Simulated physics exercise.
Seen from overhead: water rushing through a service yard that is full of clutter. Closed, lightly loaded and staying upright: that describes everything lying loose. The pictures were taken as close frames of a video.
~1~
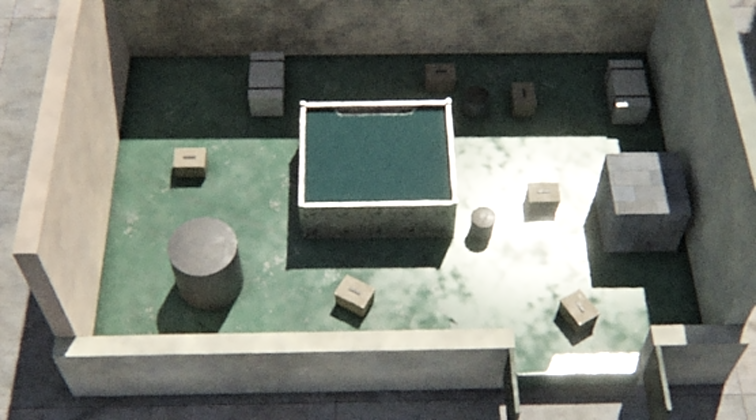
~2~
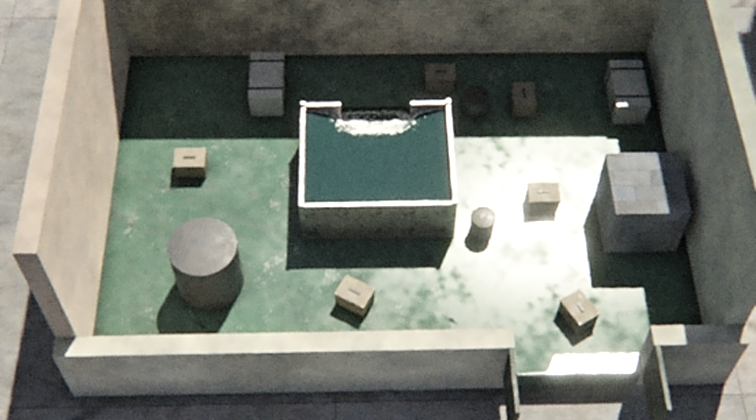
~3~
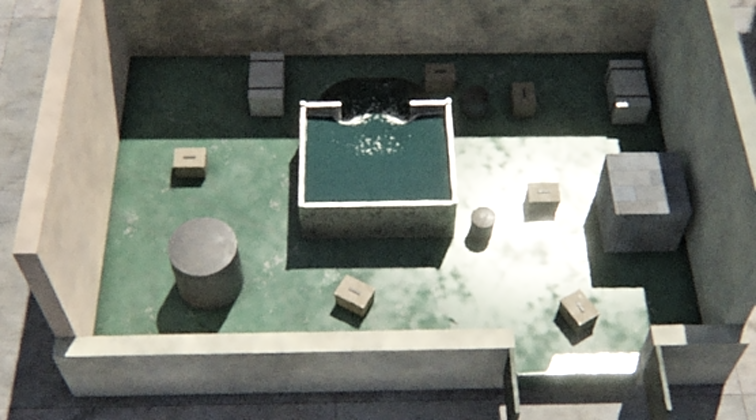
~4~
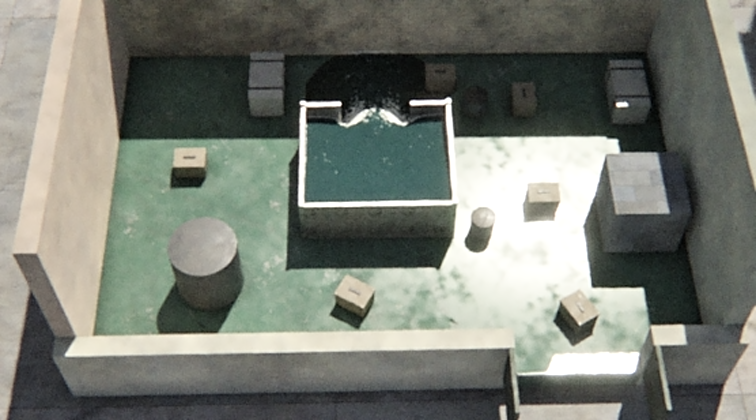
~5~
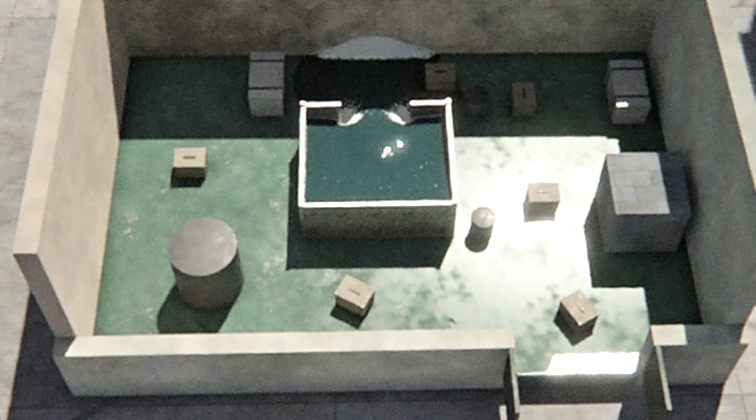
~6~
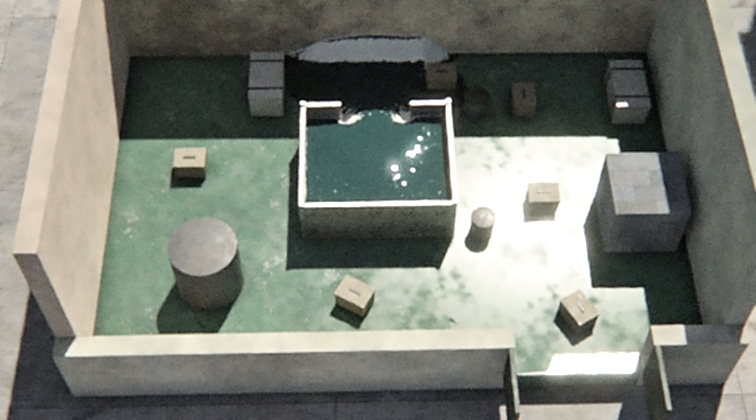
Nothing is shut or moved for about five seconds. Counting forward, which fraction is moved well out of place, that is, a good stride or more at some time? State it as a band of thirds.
It falls in the band from one to two thirds.
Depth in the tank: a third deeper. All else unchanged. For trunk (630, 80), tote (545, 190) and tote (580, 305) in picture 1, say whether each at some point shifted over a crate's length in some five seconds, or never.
Respectively, gets that far, gets that far, never gets that far.
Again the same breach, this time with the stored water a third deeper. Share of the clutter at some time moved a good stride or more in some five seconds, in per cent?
By my count, 50 %.
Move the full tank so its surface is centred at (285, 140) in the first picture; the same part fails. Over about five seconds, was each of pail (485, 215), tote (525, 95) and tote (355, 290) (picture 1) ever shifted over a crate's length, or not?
Taking them in turn: Kept near its start; got sent well off; kept near its start.
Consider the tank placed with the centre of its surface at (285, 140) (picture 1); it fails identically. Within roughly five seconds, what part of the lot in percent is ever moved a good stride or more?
I'd put it at around 60 per cent.
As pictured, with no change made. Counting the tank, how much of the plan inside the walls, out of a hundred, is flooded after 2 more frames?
My estimate is about 20 per cent.
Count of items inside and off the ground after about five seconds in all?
Number: 2.
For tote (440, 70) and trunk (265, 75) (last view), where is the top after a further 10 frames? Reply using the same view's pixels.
Roughly (596, 81) and (229, 108).
A moment on, 0 of 10 are well off their spots; 0 afloat.
Next, 2 of 10 are well off their spots; 0 afloat.
Later, 4 of 10 are well off their spots; 2 afloat.
In the end, 4 of 10 are well off their spots, and 4 have been at some point; 2 afloat.
